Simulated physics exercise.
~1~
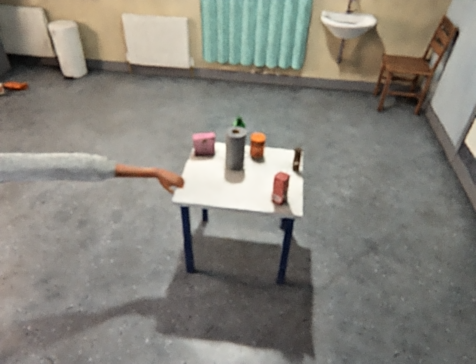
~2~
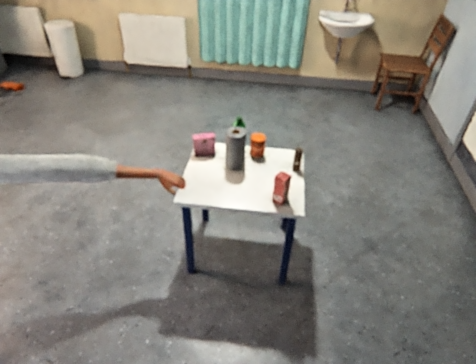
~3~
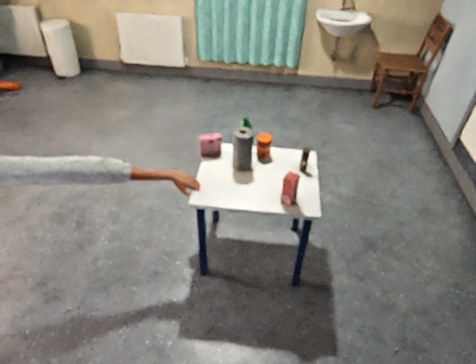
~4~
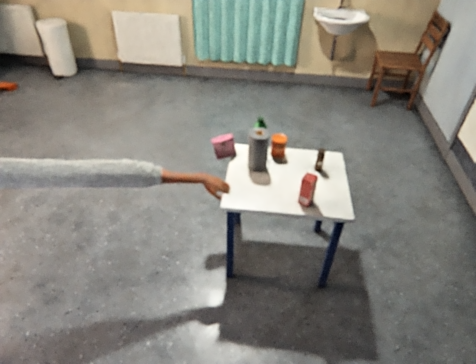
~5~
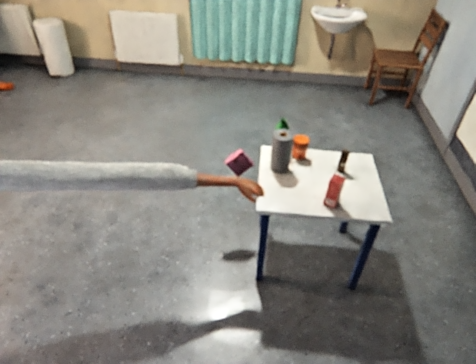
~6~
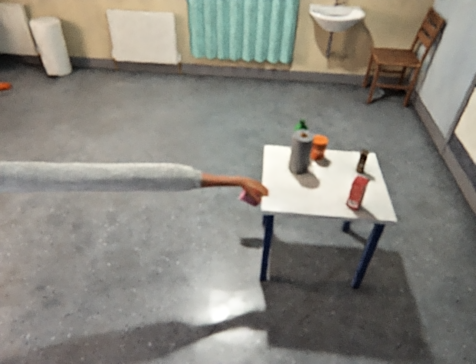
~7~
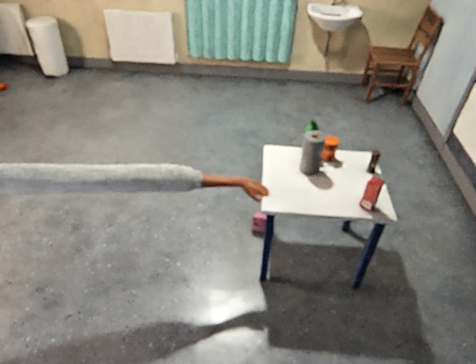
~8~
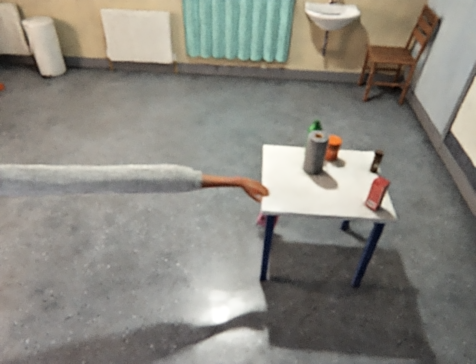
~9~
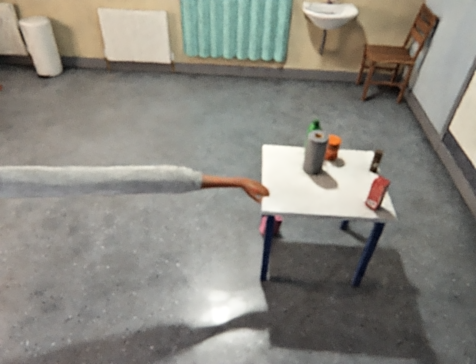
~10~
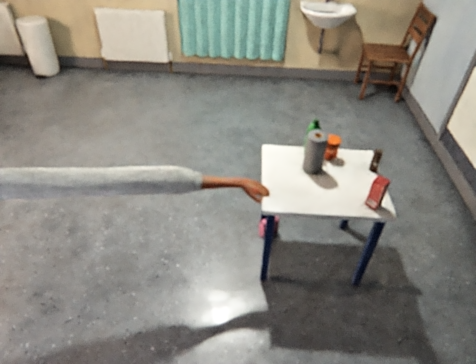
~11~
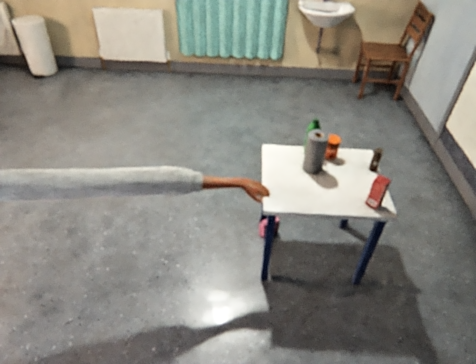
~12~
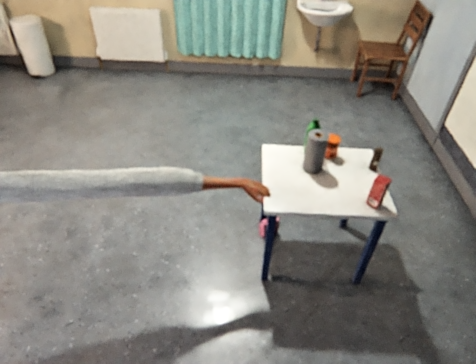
An arm in a grey sleeve pushed a small white table to the right, and a pink packet tipped off the left edge and dropped to the floor. The table stopped with the other things still on top, shifted toward the right.
